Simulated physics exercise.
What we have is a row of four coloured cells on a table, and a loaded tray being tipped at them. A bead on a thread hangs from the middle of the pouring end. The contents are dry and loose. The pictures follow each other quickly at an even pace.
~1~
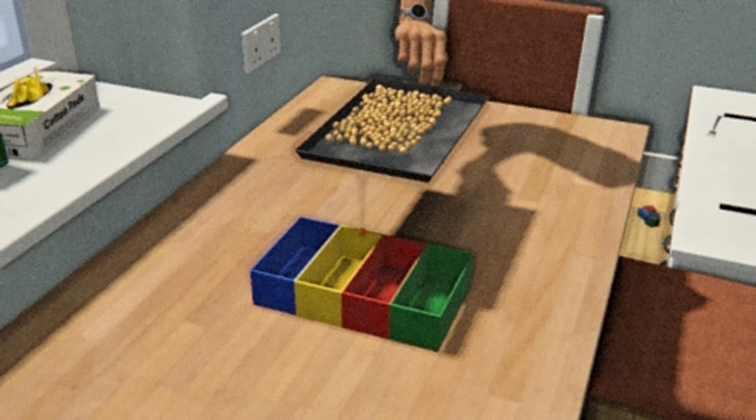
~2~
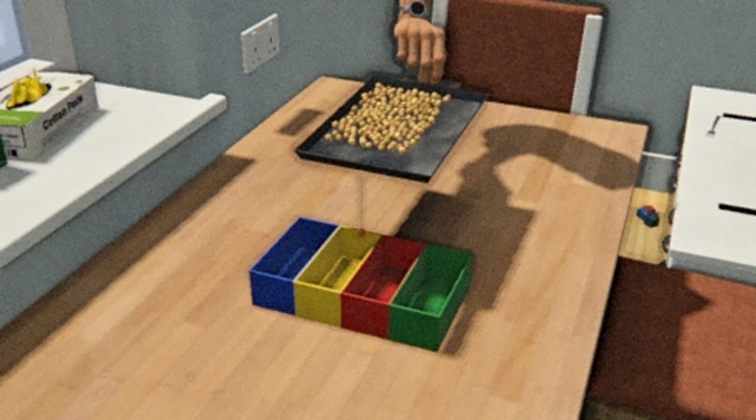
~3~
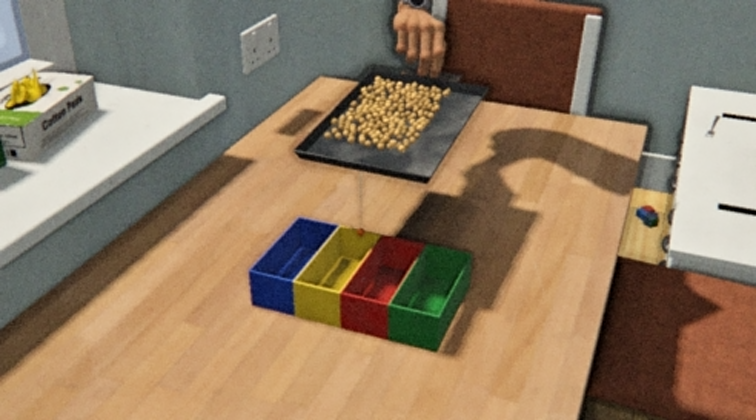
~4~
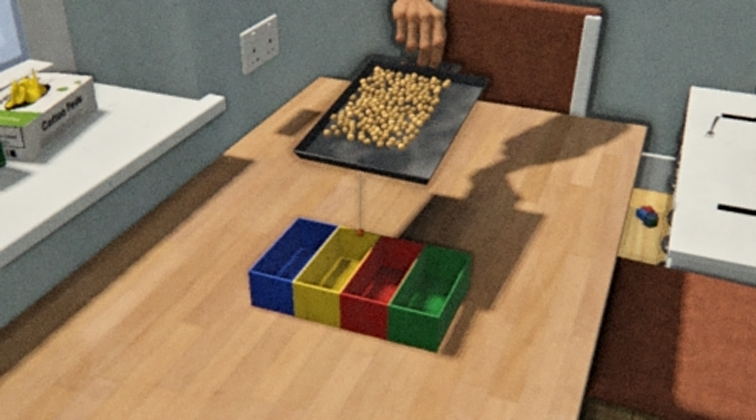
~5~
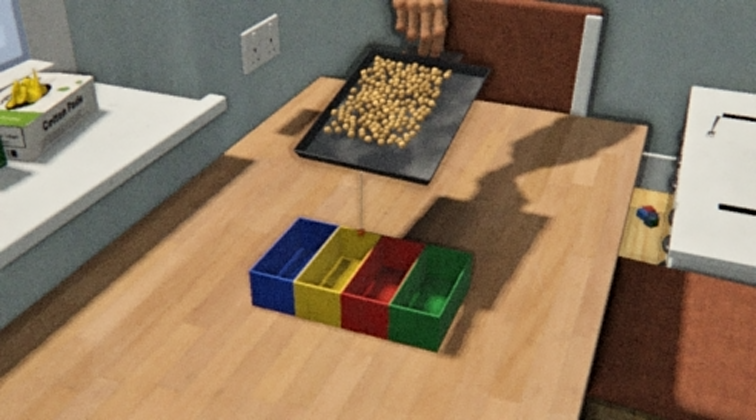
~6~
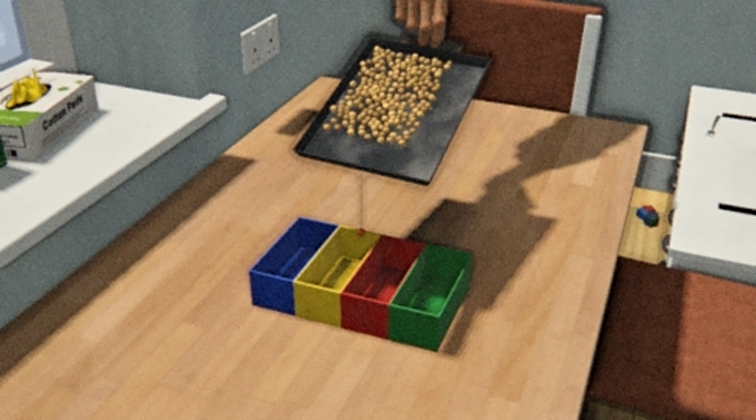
A room with a light wooden table is seen from above at an angle, with brown chairs behind and at the right and a white counter at the left. A dark tray of dried chickpeas sits at the far end near a hand, beyond a joined row of blue, yellow, red and green cells. The tray's far end rises gradually, tilting it toward the cells, while the camera stays still.
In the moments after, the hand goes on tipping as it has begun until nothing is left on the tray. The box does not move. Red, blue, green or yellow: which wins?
It favours the red compartment.
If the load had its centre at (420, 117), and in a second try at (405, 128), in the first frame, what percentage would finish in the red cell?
In turn 50 and 50 in a hundred.
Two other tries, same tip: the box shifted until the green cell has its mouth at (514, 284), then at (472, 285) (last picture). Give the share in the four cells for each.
In turn 80 and 100 in a hundred.
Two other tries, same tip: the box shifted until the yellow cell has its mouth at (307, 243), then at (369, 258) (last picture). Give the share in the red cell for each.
First some 30, then 40 per cent.
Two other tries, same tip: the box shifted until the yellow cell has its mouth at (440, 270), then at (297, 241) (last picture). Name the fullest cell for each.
First the blue cell, then the cell in green.
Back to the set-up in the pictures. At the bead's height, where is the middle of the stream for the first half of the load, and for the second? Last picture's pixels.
At about (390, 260), then at (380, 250).
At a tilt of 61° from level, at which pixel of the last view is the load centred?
Roughly at (386, 181).
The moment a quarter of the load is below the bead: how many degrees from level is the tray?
Around 55° of tilt.
Just after the last frame, tray tipped steeply; roughly half on the tray; roughly a quarter in the green cell; about a tenth in the red cell; about a tenth in the yellow cell; just a few in the blue cell; about a tenth falling or outside the box.
A moment on, tray tipped past a quarter turn; roughly a third in the red cell; roughly a quarter in the green cell; roughly a quarter in the yellow cell; about a tenth in the blue cell; just a few falling or outside the box.
Further on, tray tipped past a quarter turn; roughly a third in the red cell; roughly a quarter in the green cell; roughly a quarter in the yellow cell; about a tenth in the blue cell.
When it is over, tray tipped past a quarter turn; roughly a third in the red cell; roughly a quarter in the green cell; roughly a quarter in the yellow cell; about a tenth in the blue cell.
